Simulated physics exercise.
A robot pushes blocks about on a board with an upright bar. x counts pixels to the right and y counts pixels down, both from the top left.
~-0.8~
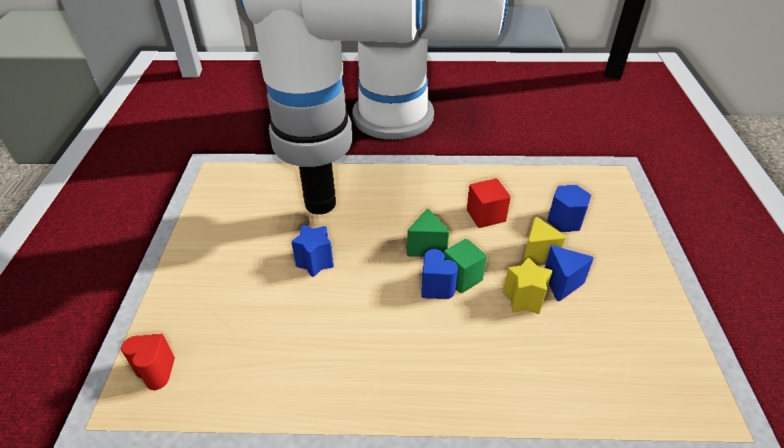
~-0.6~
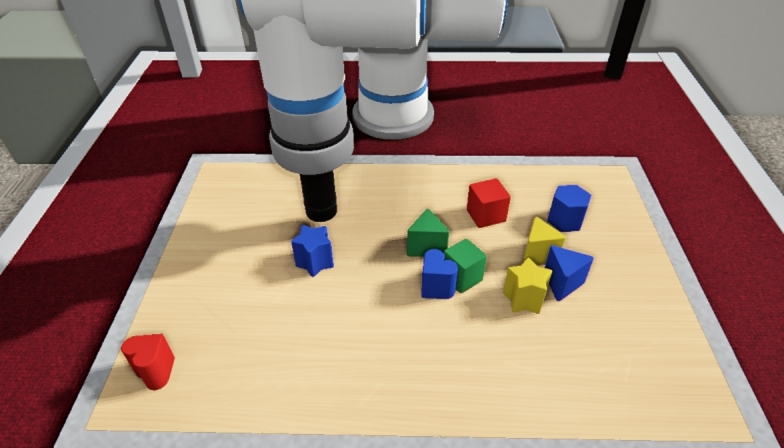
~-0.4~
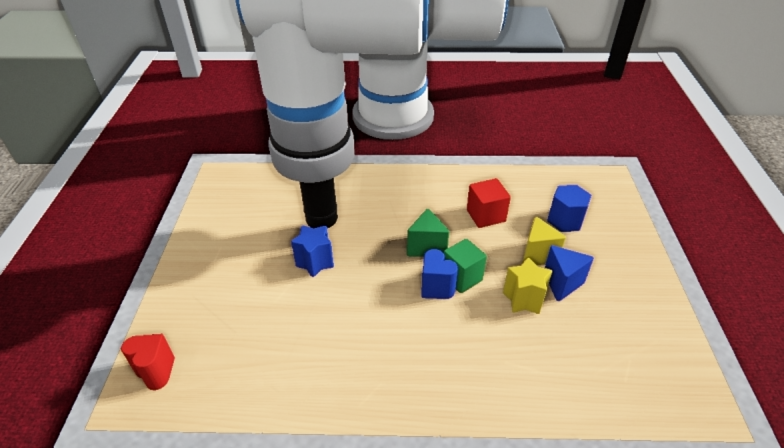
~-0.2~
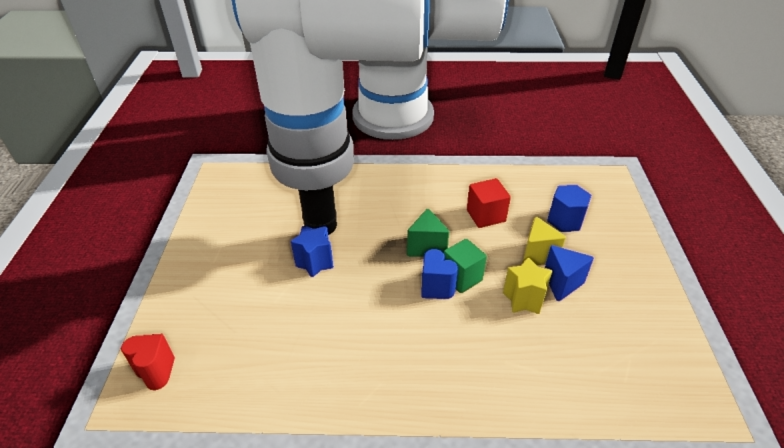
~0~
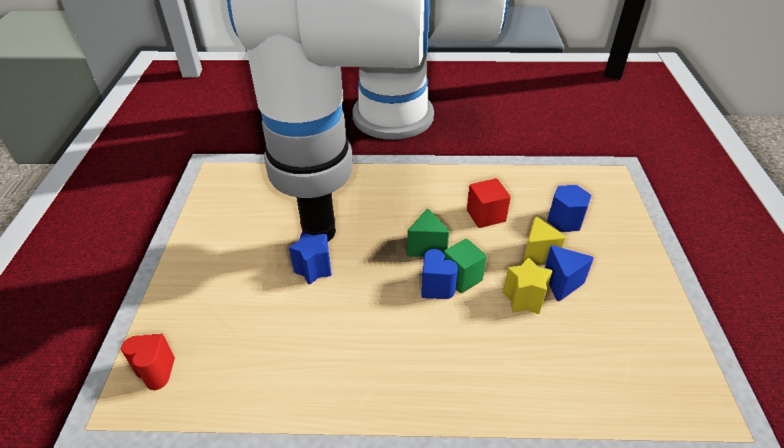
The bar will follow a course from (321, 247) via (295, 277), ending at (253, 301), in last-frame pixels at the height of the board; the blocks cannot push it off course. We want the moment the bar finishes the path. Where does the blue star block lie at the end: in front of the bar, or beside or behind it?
My answer is that the blue star block has slipped off.
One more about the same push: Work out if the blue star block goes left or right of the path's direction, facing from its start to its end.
To the left.
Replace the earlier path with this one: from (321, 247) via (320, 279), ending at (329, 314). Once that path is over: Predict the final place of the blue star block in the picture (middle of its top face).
Its top middle is near (306, 315).
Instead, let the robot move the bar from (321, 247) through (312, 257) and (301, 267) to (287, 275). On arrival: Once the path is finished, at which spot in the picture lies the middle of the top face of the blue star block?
So, by the moment the path ends, you'll find the top centre of the blue star block at (288, 274).
The first path, step by step. One third of the way, bar (304, 255); blue star block (295, 267).
Two thirds of the way, bar (278, 272); blue star block (279, 285), turned 20° anticlockwise.
At the end, bar (249, 288); blue star block (271, 293), turned 55° anticlockwise.
